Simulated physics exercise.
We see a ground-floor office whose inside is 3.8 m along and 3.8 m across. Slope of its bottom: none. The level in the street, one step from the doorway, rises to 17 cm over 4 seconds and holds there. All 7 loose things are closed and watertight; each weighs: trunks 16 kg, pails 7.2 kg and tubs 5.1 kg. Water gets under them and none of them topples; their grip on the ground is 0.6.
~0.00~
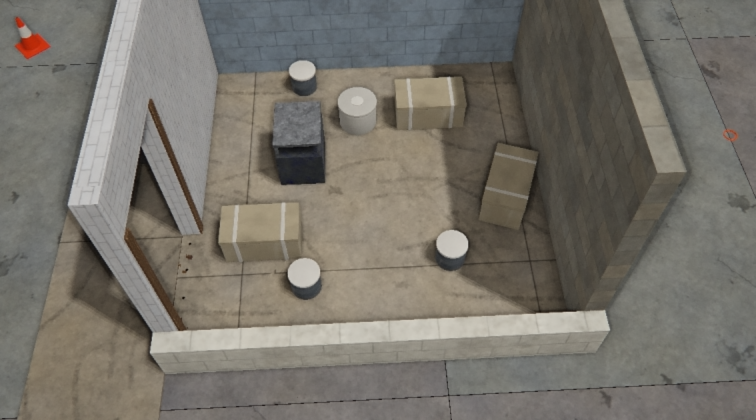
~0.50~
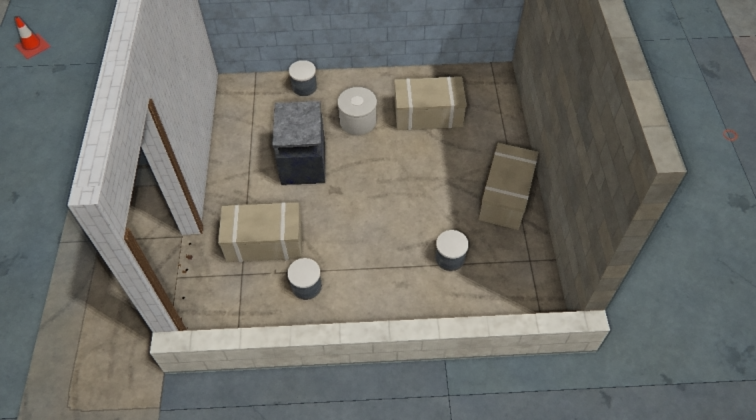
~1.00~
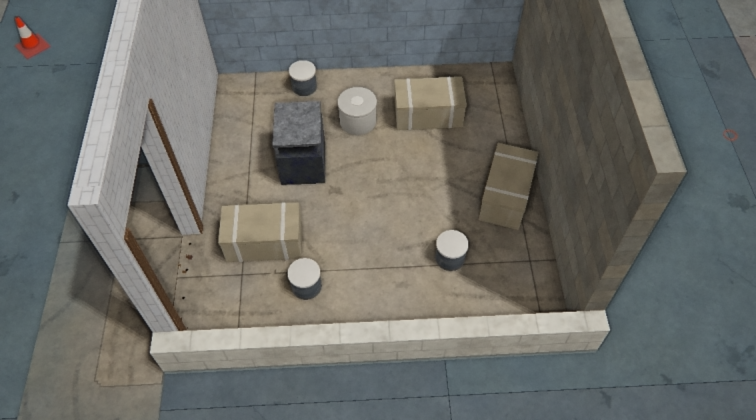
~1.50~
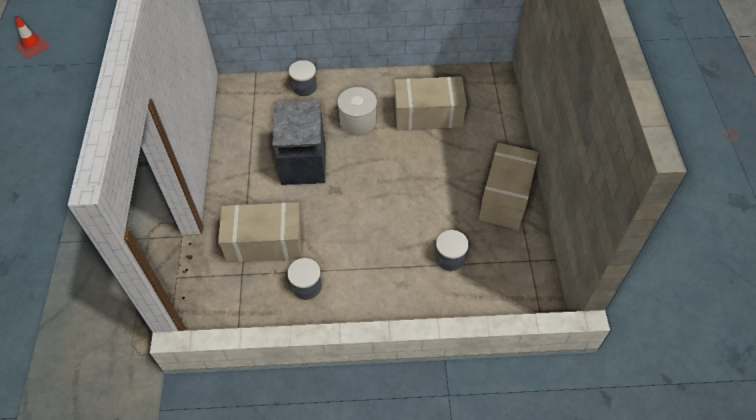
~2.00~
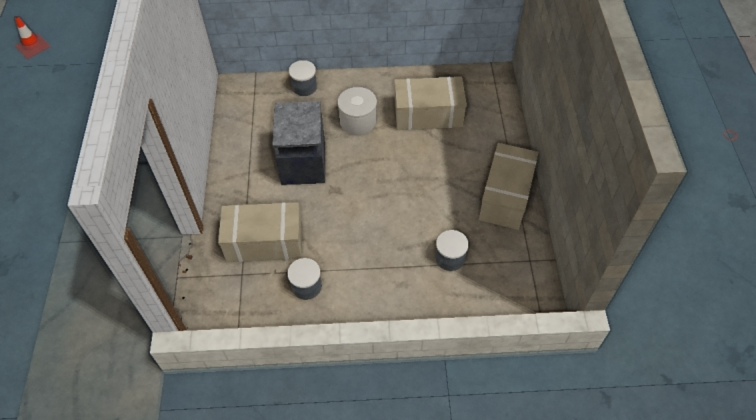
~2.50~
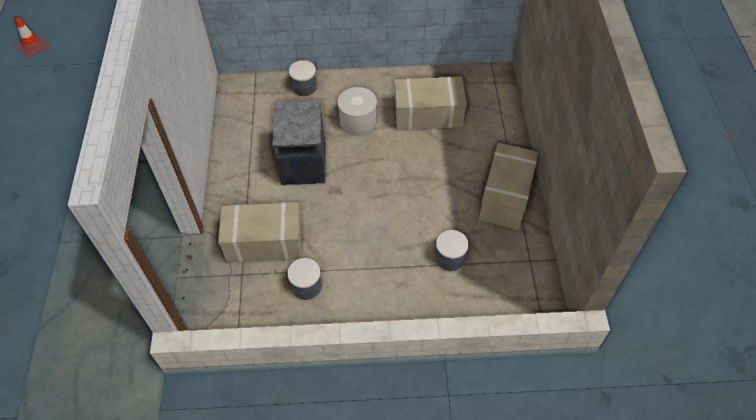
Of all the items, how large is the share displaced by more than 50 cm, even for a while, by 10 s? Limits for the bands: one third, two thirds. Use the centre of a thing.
The portion should come out one third up to two thirds.
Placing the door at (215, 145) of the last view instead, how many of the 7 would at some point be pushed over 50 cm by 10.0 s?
The count would be 5.
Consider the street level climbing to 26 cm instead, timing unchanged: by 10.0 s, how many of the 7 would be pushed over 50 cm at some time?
Then 7 of them.
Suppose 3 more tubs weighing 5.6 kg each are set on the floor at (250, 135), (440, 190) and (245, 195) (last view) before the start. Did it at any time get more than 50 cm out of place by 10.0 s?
For each in turn I get a smaller distance, a greater distance and a smaller distance.
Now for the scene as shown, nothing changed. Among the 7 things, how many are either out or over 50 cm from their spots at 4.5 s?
That would be 0.
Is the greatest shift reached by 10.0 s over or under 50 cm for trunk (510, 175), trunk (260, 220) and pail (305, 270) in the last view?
Order as asked - a bigger shift, a bigger shift, a bigger shift.
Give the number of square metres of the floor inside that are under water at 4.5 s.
Somewhere about 4.5 m2, give or take.
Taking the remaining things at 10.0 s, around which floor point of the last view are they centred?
Around (421, 149).
After 3.5 s 0 of 7 are over 50 cm from their spots; 0 afloat.
After 4.5 s 0 of 7 are over 50 cm from their spots; 0 afloat.
After 7.0 s 2 of 7 are over 50 cm from their spots; 0 afloat.
After 10.0 s 3 of 7 are over 50 cm from their spots, and 3 have been at some point; 5 afloat.
